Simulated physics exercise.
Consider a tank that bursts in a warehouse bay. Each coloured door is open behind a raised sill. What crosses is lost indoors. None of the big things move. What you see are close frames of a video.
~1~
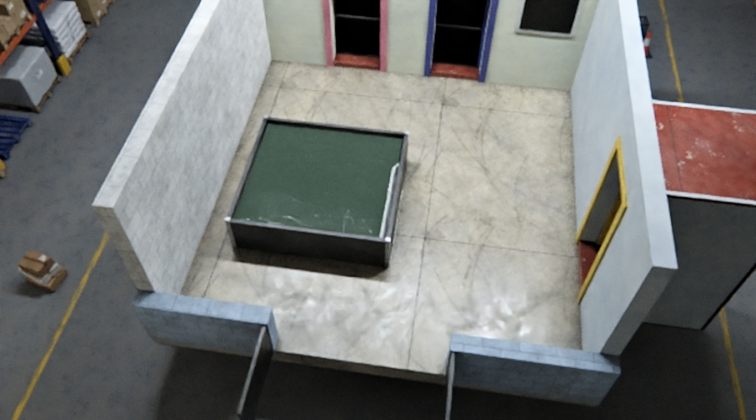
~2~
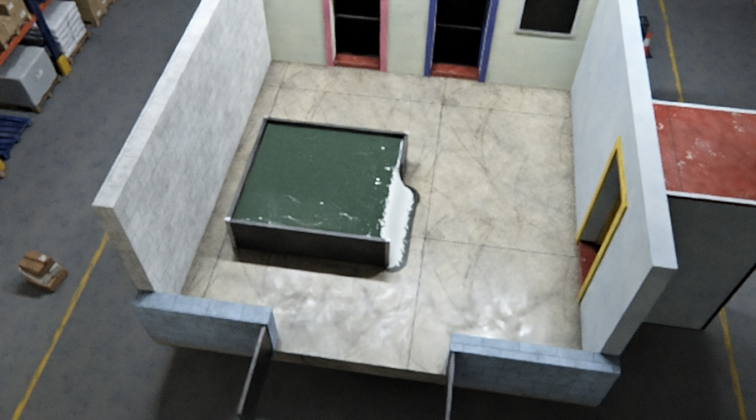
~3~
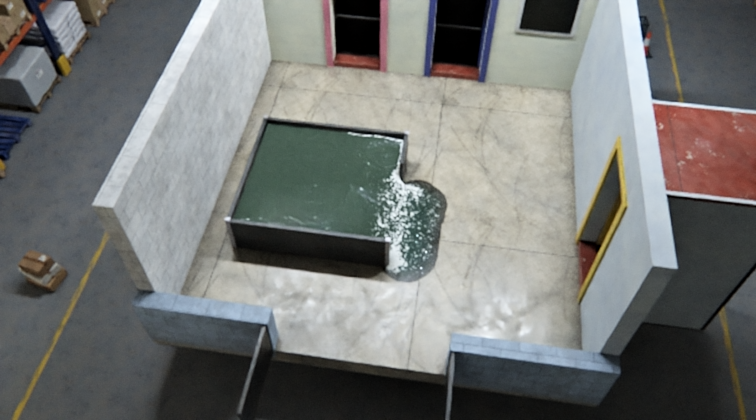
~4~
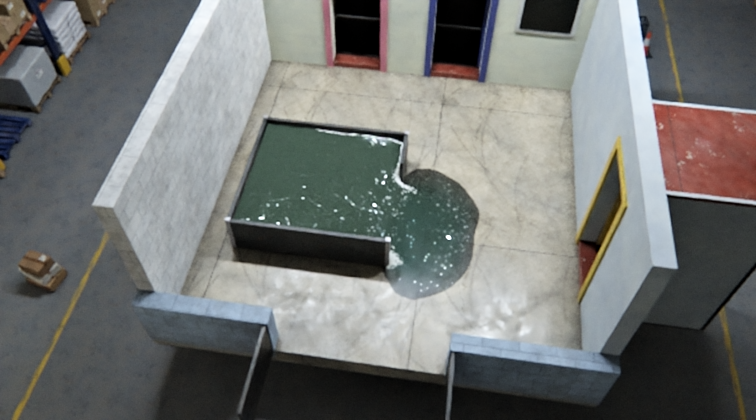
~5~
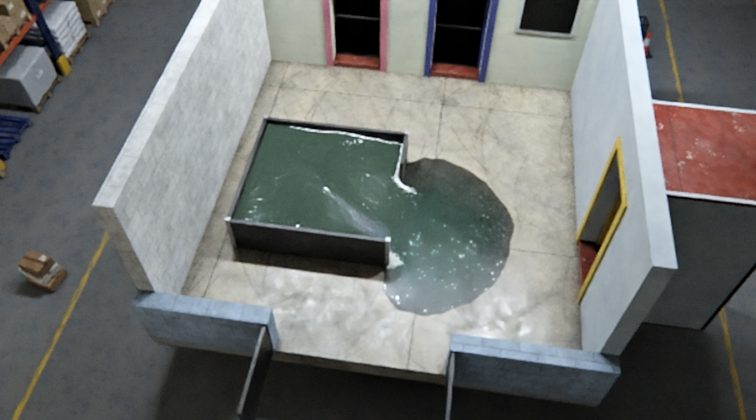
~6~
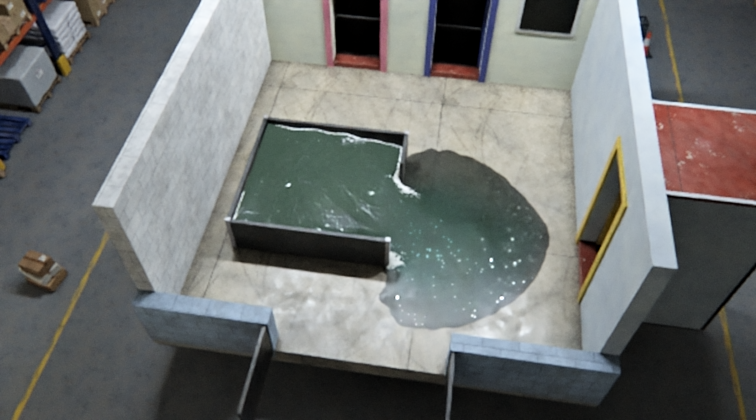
A roofless, pale-walled bay with a stone-like floor stands inside a warehouse, seen from high above by a still camera. A dark rectangular tank of green water sits left of centre, with pink-framed and blue-framed doorways behind and a yellow-framed one at right. Water pours from the tank's right side, foaming white at first, then spreads rightward across the floor in a widening, rounded dark-green pool.
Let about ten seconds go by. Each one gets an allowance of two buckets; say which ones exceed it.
Going through them: The yellow door exceeds it; the pink door does not exceed it; the blue door does not exceed it.
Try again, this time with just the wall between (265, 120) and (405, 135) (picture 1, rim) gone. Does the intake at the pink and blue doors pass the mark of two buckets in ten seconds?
The pink one crosses the line and the blue one crosses the line, I think.
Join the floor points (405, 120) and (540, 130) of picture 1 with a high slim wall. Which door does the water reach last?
My answer: The one in pink.
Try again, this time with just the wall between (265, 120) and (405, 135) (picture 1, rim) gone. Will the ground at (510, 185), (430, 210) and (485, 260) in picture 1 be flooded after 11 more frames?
In turn: Untouched, untouched, untouched.
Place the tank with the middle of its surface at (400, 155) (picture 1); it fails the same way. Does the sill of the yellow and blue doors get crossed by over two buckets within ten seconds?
Lab note - yellow door crosses the line; blue door never reaches it.
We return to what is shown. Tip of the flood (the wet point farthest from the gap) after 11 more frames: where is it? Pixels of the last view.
The farthest wet point should be near (568, 99).
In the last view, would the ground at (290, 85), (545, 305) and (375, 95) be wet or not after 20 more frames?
Taking them as listed, they are spared, waterlogged and spared.
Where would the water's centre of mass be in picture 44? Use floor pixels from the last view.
At about (441, 200).
A moment on, water covers 35 % of the floor; the yellow door over two buckets in, the pink door not reached, the blue door not reached.
Next, water covers 35 % of the floor; the yellow door far over two buckets in, the pink door not reached, the blue door not reached.
Then, water covers 45 % of the floor; the yellow door far over two buckets in, the pink door not reached, the blue door wet at the sill, nothing in.
Later, water covers 90 % of the floor; the yellow door far over two buckets in, the pink door wet at the sill, nothing in, the blue door wet at the sill, nothing in.
In the end, water covers 100 % of the floor; the yellow door far over two buckets in, the pink door wet at the sill, nothing in, the blue door wet at the sill, nothing in.
